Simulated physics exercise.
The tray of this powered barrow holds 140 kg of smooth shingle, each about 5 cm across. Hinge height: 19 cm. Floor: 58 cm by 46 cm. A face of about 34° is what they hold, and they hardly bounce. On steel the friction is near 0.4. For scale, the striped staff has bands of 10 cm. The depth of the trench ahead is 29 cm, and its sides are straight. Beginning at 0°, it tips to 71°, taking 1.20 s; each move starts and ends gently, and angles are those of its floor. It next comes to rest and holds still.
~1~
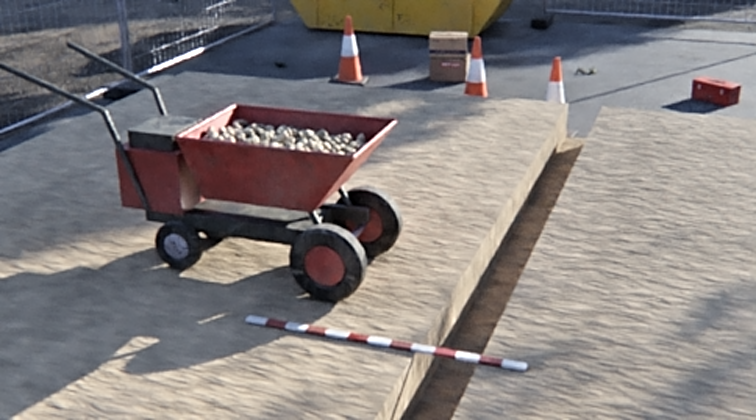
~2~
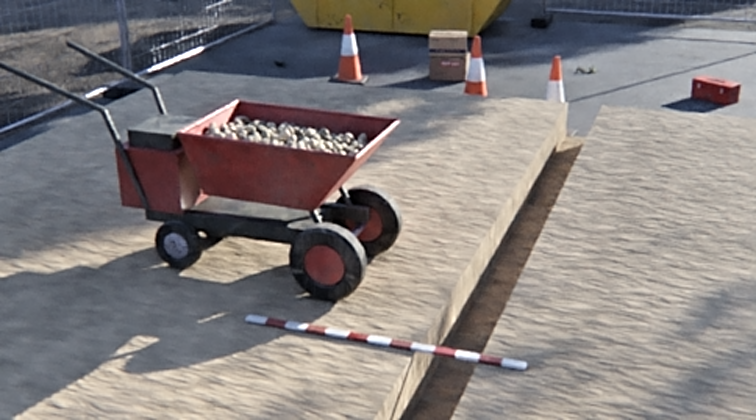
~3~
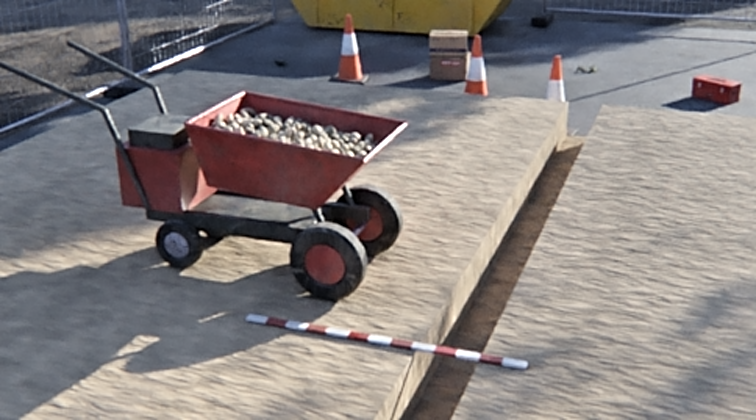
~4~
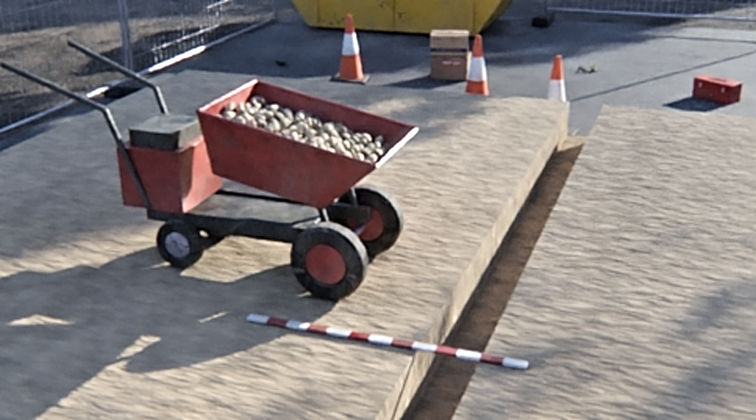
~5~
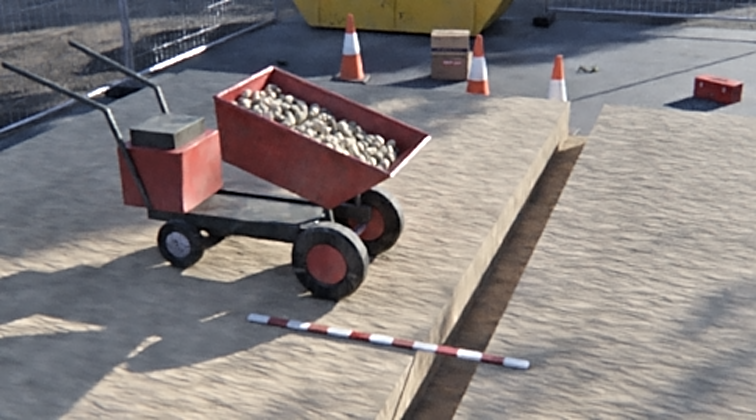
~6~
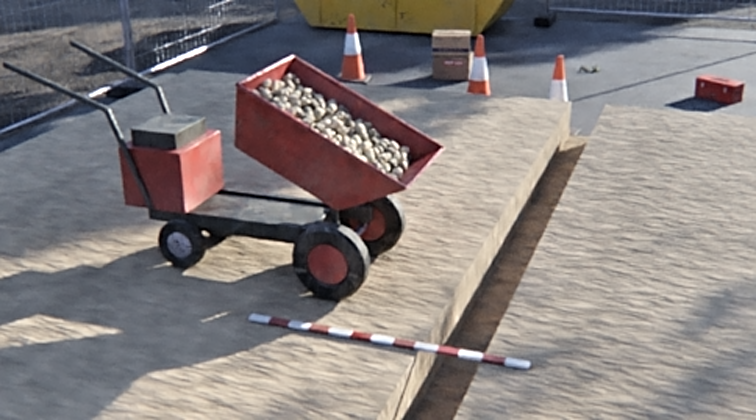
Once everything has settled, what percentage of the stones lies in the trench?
I would say 58 percent.
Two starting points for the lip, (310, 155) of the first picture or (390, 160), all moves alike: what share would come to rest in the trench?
90 % and 20 %.
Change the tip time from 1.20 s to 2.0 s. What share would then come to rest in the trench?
I'd put it at some 70 in a hundred.
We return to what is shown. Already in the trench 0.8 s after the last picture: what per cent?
About 25 per cent by then.
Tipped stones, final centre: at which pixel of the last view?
Middle at around (506, 318), I'd say.
Then, 0.4 s after the last picture the floor is at 60°, 100 % in the tray; the foremost stones are at (461, 222).
Then, 0.8 s after the last picture the floor is at 71°, 50 % in the tray, 27 % in the trench, 23 % past the trench; the foremost stones are at (591, 307).
Then, 1.1 s after the last picture the floor is at 71°, 16 % in the tray, 42 % in the trench, 42 % past the trench; the foremost stones are at (718, 317).
Then, 3.1 s after the last picture the floor is at 71°, 0 % in the tray, 58 % in the trench, 42 % past the trench; the foremost stones are past the picture's edge.
